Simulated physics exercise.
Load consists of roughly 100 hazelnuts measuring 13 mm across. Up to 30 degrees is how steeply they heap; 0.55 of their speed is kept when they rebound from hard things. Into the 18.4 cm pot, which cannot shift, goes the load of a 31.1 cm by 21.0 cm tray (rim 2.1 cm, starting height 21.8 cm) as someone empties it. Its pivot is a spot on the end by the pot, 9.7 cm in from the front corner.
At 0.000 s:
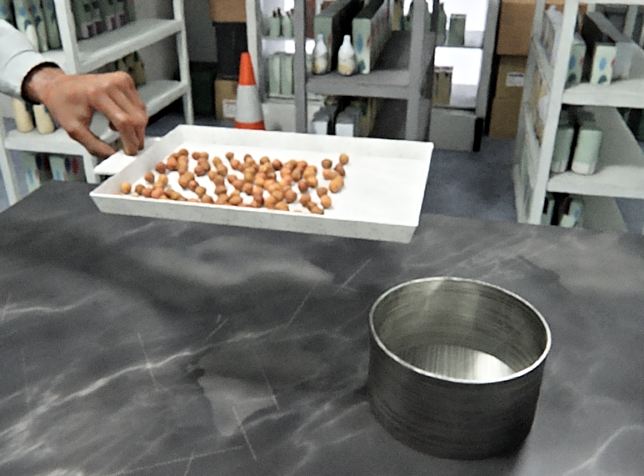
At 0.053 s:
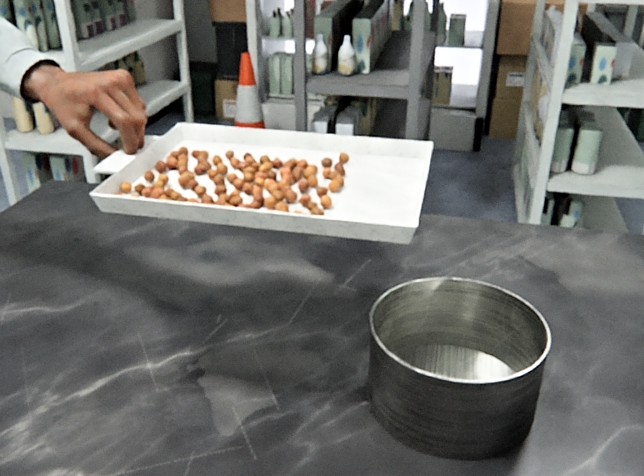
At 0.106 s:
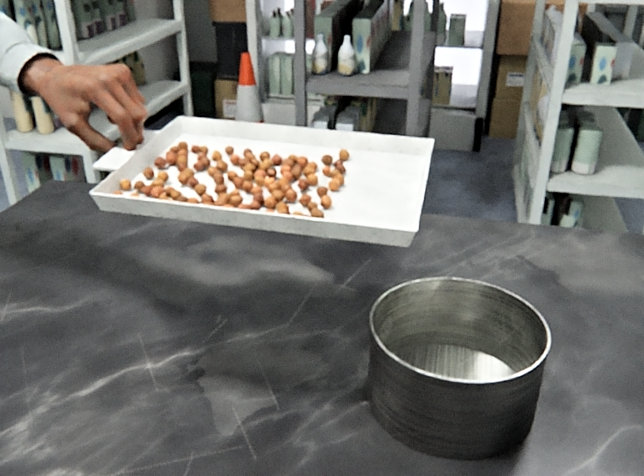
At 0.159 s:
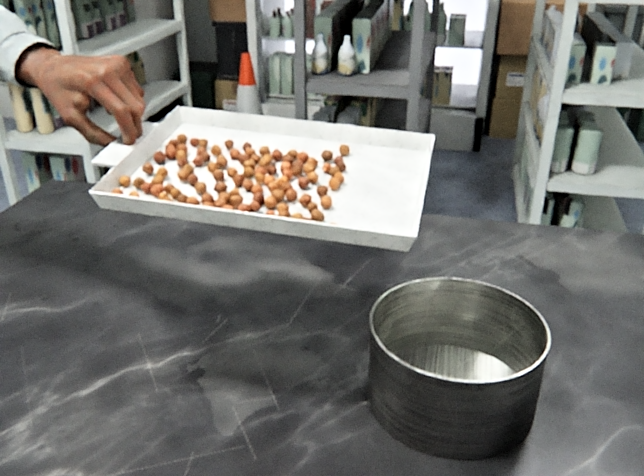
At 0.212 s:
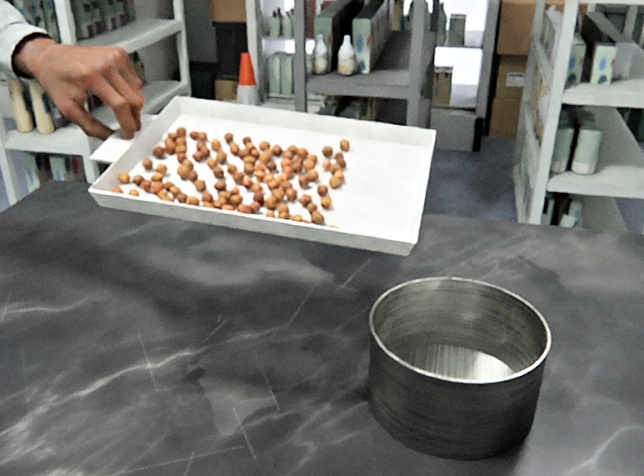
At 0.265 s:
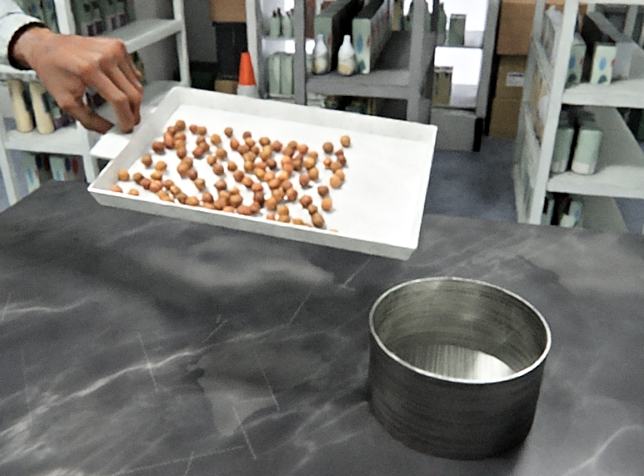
A hand at the upper left grips the end of a shallow white tray of scattered brown hazelnuts, seen from slightly above across a dark, pale-veined tabletop. An open grey metal pot stands at the lower right, with shelves of bottles and boxes and an orange-and-white cone behind. The hand tilts the tray slightly, its far edge rising and its right front corner dipping a little, while the nuts barely shift and the view stays still.
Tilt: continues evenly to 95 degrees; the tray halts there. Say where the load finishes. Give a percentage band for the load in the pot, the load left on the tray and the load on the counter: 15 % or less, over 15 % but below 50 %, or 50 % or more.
Pot: In between; tray: Up to 15 %; counter: 50 % or more.
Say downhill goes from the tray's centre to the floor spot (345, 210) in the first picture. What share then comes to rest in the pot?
Roughly 90 percent of them.
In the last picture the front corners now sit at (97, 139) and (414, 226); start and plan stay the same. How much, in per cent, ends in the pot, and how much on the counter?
Final per cent - pot 95, counter 5.
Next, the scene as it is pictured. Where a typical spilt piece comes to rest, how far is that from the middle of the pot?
I'd say around 20 centimetres.
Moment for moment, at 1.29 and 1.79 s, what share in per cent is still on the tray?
The figures go 100 and then 0.
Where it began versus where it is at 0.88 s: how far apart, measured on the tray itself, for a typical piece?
By then it sits near 7 cm from where it began.
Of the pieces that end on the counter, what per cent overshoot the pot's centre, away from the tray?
Some 10 per cent.
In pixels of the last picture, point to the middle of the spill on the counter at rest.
Around (321, 430).
After 0.88 s, tilt 51 degrees; the tray holds 100 %, the pot 0 %.
Then, at 1.29 s, tilt 77 degrees; the tray holds 100 %, the pot 0 %.
After 1.79 s, tilt 95 degrees; the tray holds 0 %, the pot 25 %.
At rest (2.7 s), pot 25 %, tray 0 %, counter 75 %.
